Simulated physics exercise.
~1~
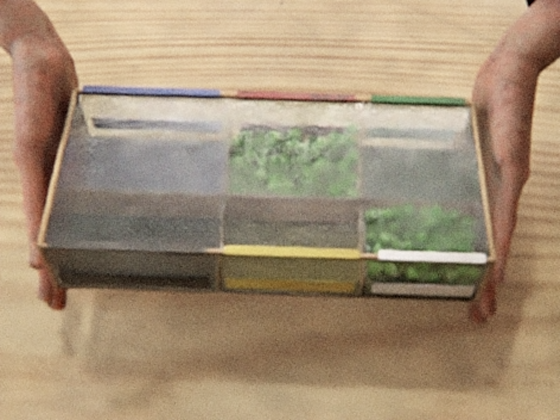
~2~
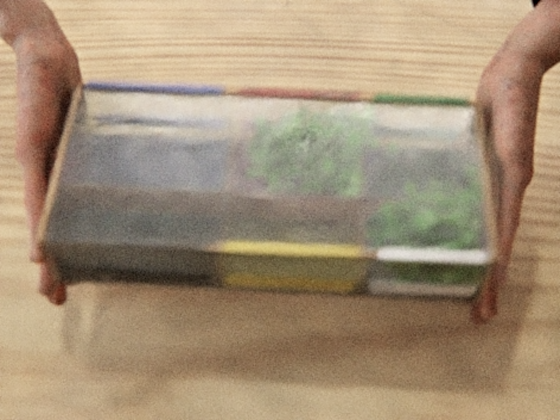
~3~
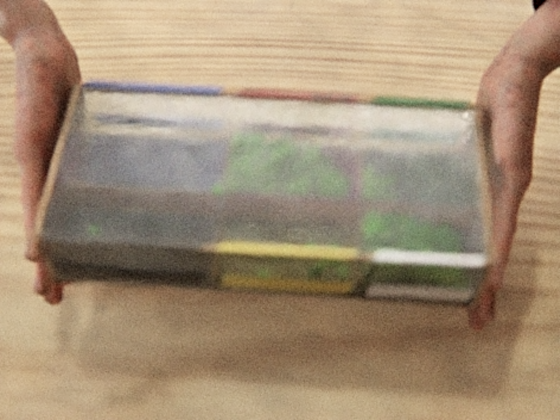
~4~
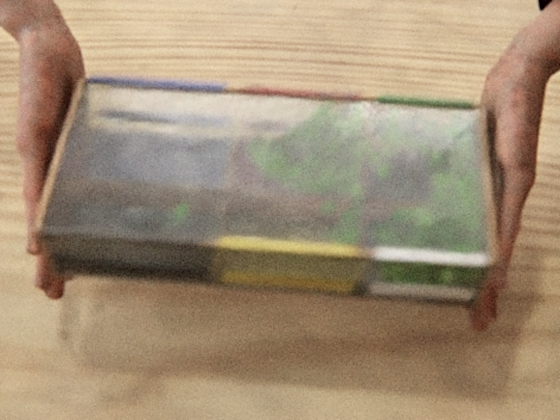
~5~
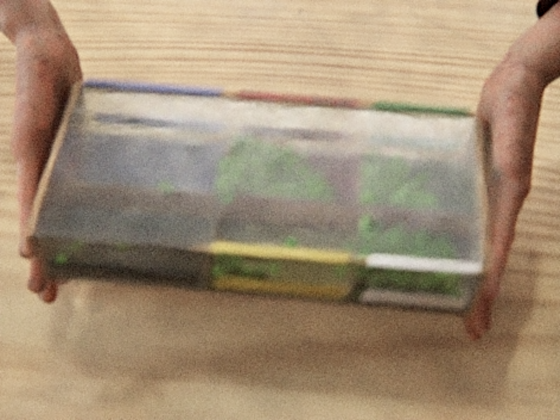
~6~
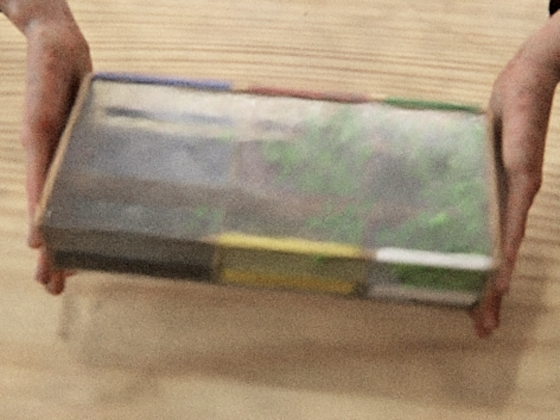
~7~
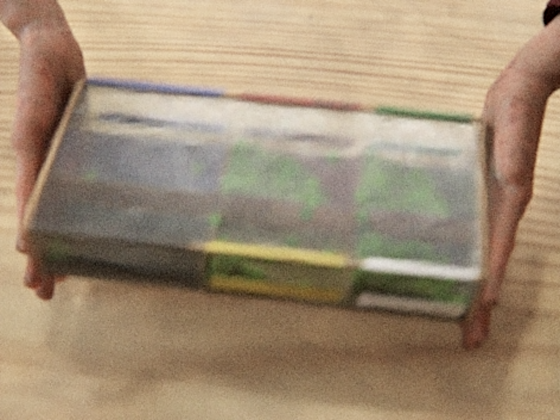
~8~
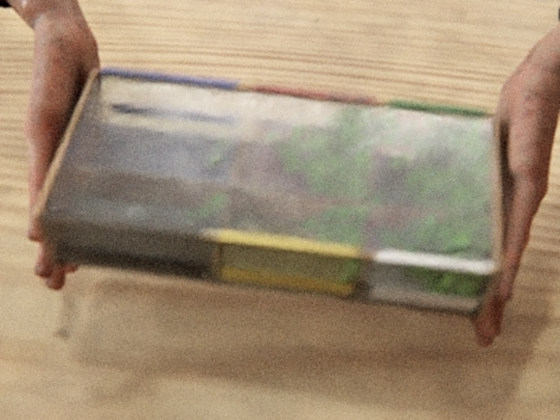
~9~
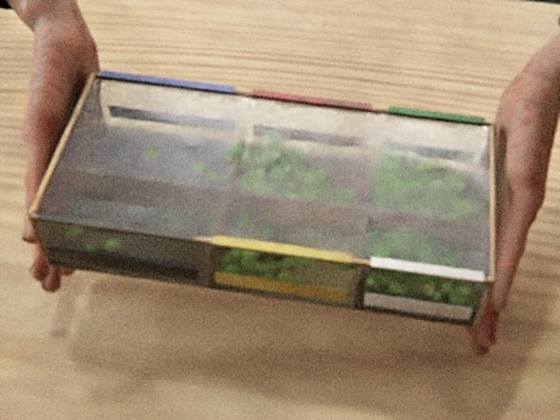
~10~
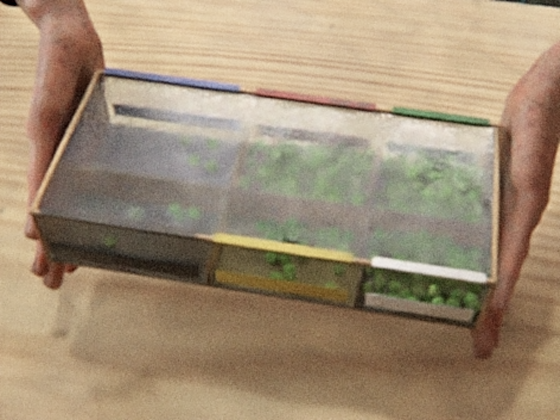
We see two hands shaking a clear-lidded box of frozen peas from side to side above a wooden table, scattering green clusters among its compartments. It ends held nearly still, with most peas in the green, red and white sections, some in yellow, and only a few farther left.
